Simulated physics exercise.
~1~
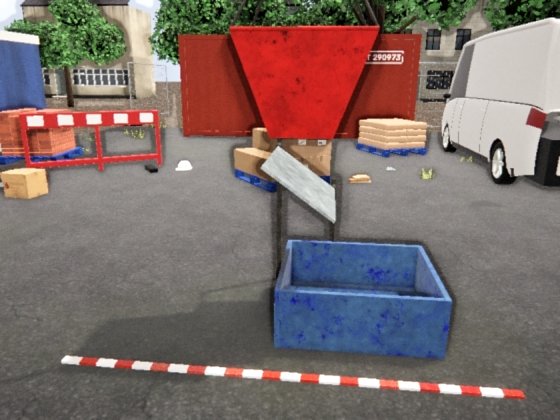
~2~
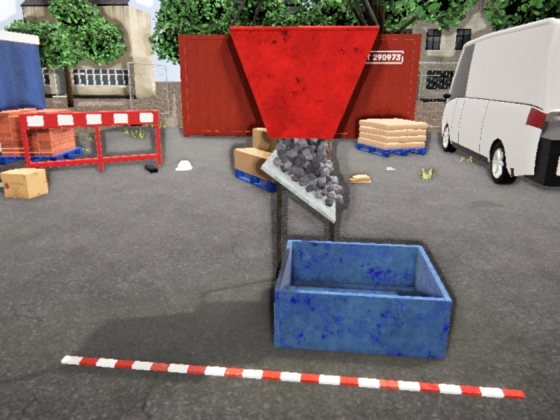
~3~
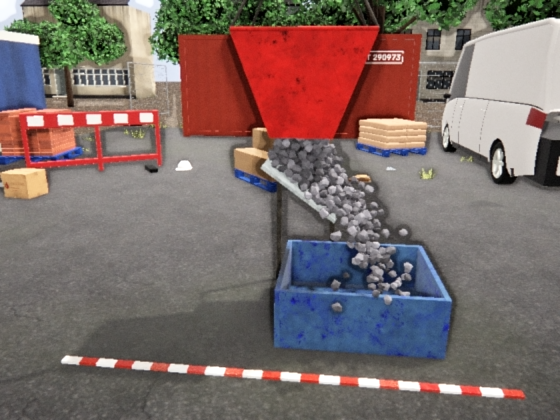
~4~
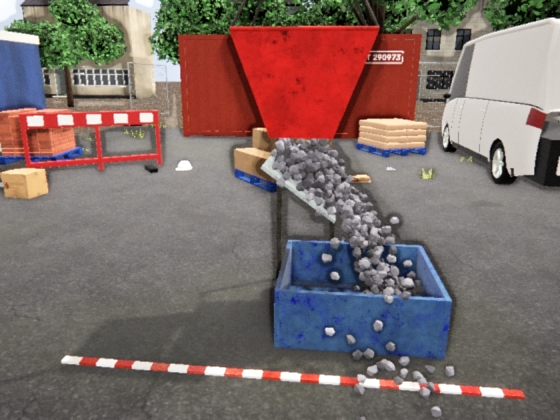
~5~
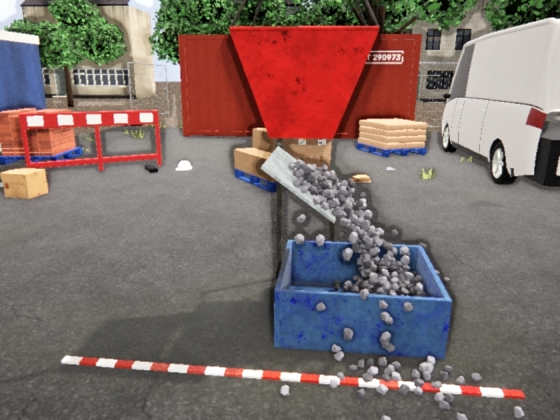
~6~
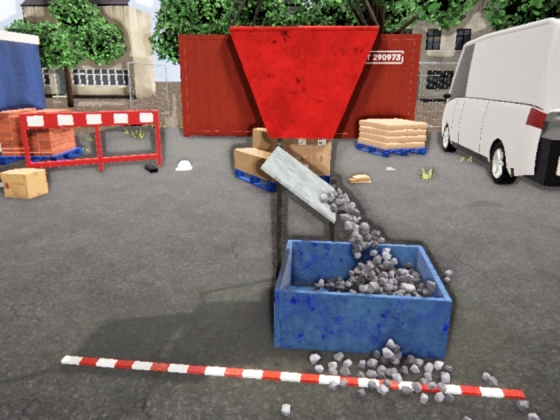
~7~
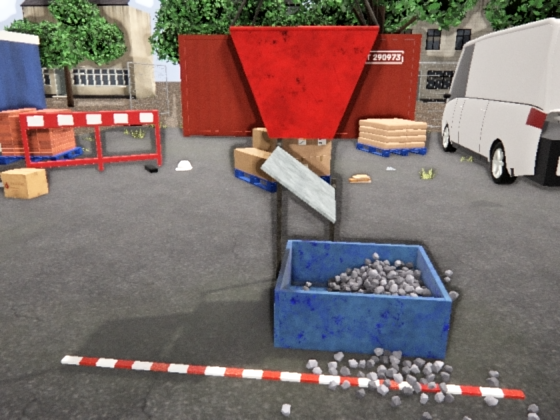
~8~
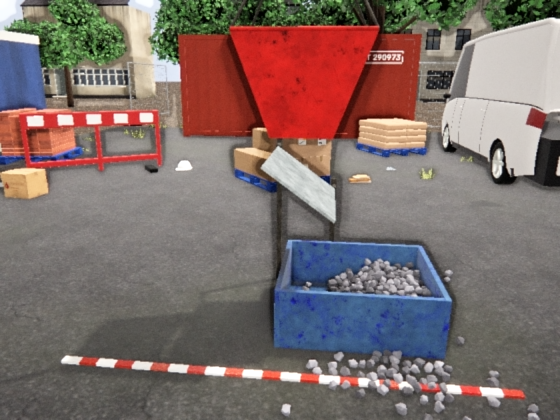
Grey stones drop from the red skip, slide down the steel, and mostly settle in the blue bin.
